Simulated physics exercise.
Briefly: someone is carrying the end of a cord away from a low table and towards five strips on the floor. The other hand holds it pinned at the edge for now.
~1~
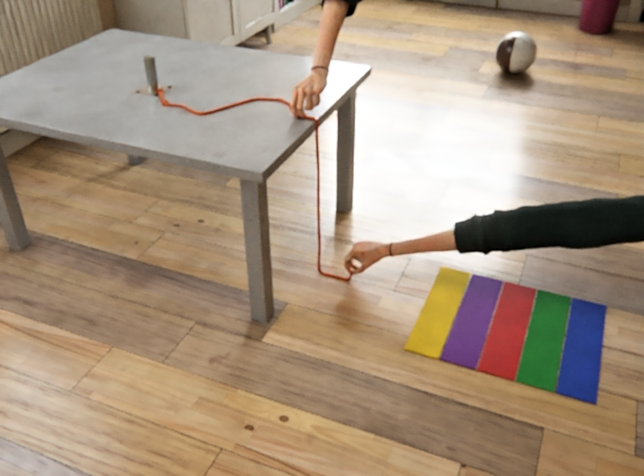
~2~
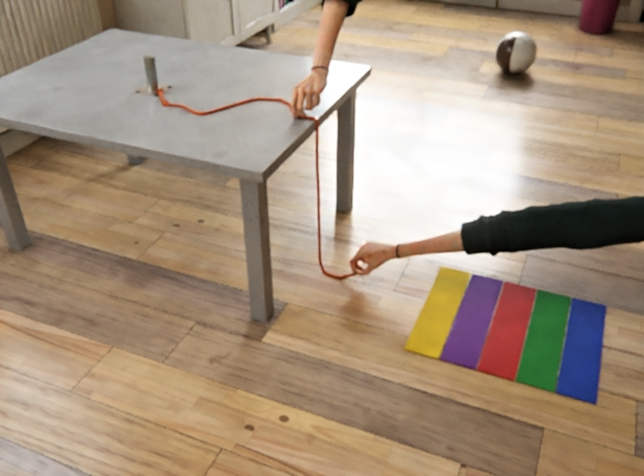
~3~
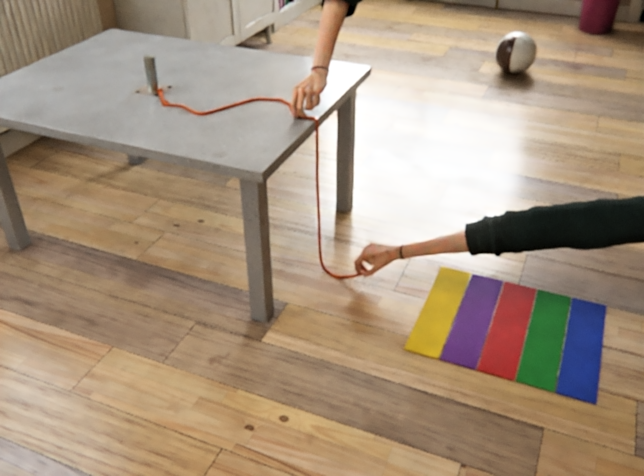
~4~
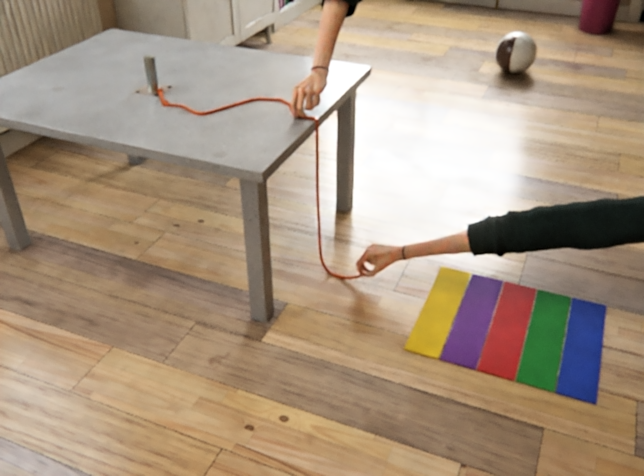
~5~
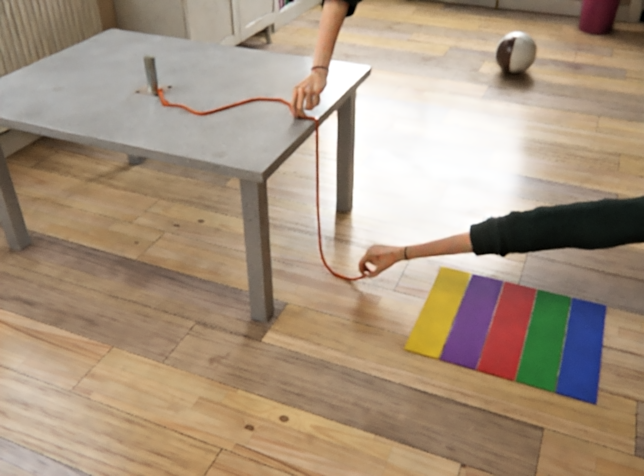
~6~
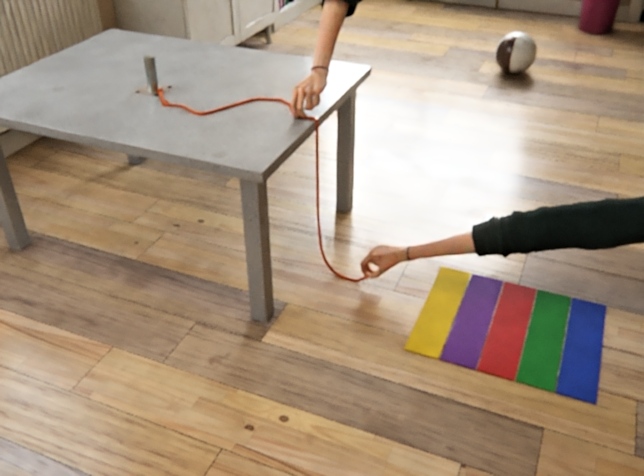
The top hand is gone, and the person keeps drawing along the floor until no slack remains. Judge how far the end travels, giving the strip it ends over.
It ends over the green strip.
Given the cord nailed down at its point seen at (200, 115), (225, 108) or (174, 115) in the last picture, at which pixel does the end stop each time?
Roughly (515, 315), (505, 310) and (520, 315).
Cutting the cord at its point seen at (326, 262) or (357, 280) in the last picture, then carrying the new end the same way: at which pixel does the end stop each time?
It ends up at (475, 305) the first time and at (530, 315) the second.
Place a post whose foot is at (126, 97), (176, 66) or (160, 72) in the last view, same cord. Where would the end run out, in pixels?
About (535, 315), (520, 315) and (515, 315).
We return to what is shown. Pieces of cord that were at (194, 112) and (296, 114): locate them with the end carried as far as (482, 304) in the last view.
The first lands at (236, 103), while the second lands at (326, 170).
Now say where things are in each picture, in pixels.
In the first picture, end (352, 271); yellow (428, 337); purple (464, 347); red (500, 357); green (539, 368); blue (579, 379).
In the second picture, end (359, 273); cord through (167, 101) (215, 111) (276, 100) (317, 128) (318, 196) (320, 252).
In the third picture, end (362, 274).
In the fourth picture, end (365, 274); cord through (167, 101) (215, 111) (276, 100) (317, 128) (317, 196) (321, 253).
In the fifth picture, end (367, 275).
In the sixth picture, end (369, 275); cord through (167, 101) (215, 111) (276, 100) (317, 128) (317, 196) (322, 253).
Soon after, end near (482, 304); over purple.
After that, end near (526, 315); over red.
At the stop, end near (553, 322); over green. It gets as far as the green strip.
